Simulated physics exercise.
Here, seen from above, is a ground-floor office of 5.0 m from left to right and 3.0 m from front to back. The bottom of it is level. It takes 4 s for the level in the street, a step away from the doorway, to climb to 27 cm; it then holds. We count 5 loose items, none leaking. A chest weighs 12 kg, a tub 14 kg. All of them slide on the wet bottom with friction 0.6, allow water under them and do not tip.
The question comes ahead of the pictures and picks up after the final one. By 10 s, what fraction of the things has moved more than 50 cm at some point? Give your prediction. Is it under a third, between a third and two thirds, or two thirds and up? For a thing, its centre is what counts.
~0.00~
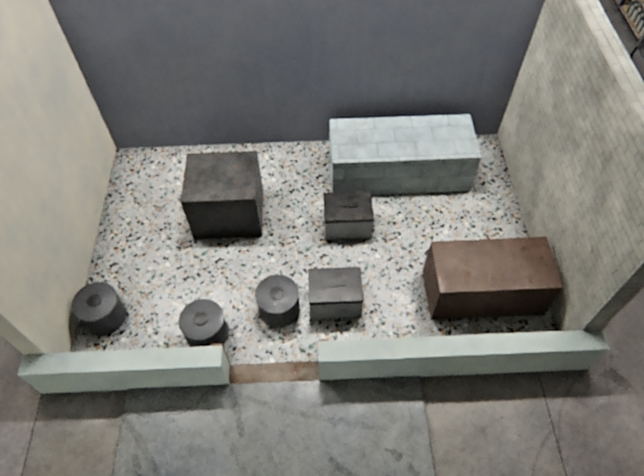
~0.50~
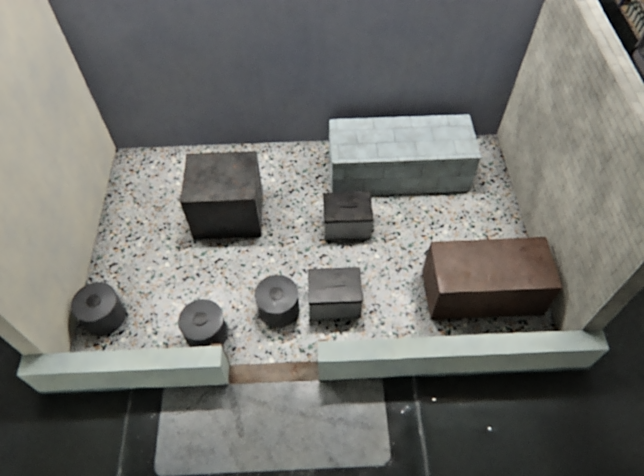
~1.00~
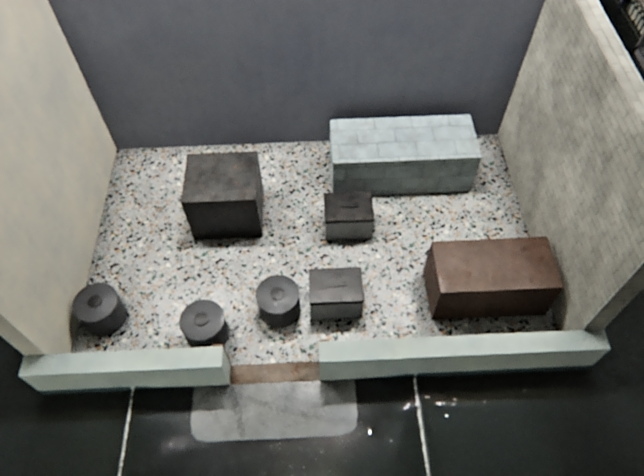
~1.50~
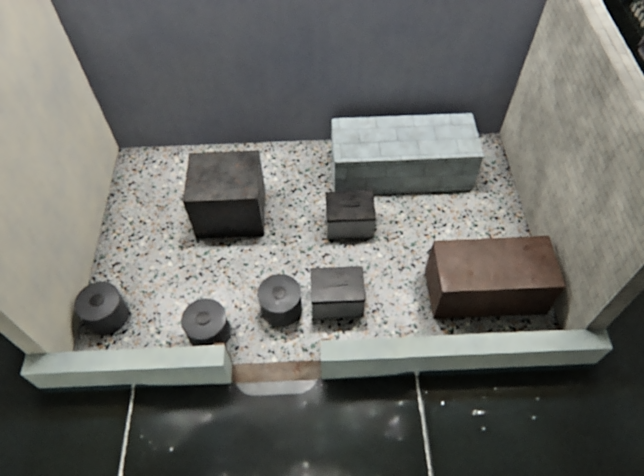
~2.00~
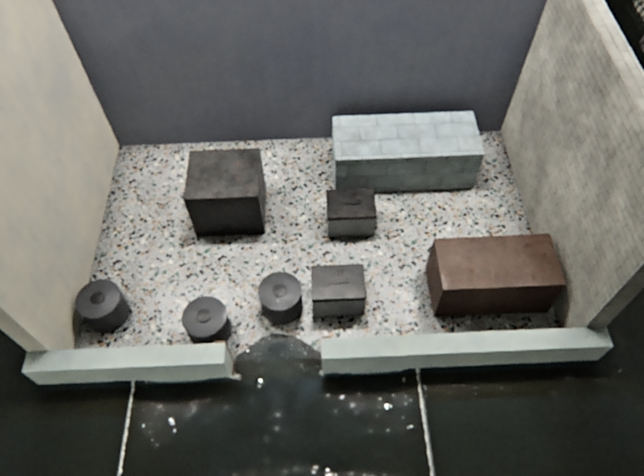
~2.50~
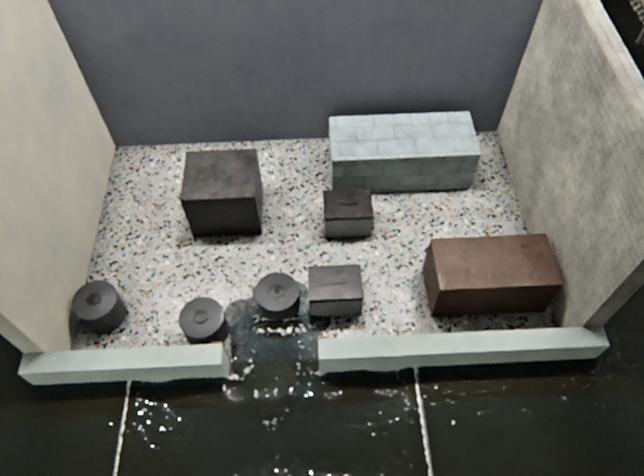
A clear majority, two thirds or more, move that far.
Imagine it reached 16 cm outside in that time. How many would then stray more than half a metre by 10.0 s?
Count under that change: 2.
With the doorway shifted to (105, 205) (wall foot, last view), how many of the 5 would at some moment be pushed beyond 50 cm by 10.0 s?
Then the count would be 5.
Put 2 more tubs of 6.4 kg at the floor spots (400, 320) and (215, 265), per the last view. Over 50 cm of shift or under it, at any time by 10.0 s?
The first: Falls below it. The second: Exceeds it.
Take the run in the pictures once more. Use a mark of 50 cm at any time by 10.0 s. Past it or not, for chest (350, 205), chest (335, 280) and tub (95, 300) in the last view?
In turn: Above the mark, above the mark, above the mark.
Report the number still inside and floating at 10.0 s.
I'd say 5 of them.
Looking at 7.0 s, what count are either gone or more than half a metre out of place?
Count: 3.
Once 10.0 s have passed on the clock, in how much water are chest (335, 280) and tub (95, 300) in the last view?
Some 14 cm at the first, some 12 cm at the second.
After 3.5 s 0 of 5 are over 50 cm from their spots; 0 afloat.
After 4.5 s 2 of 5 are over 50 cm from their spots; 0 afloat.
After 7.0 s 3 of 5 are over 50 cm from their spots; 2 afloat.
After 10.0 s 4 of 5 are over 50 cm from their spots, and 4 have been at some point; 5 afloat.
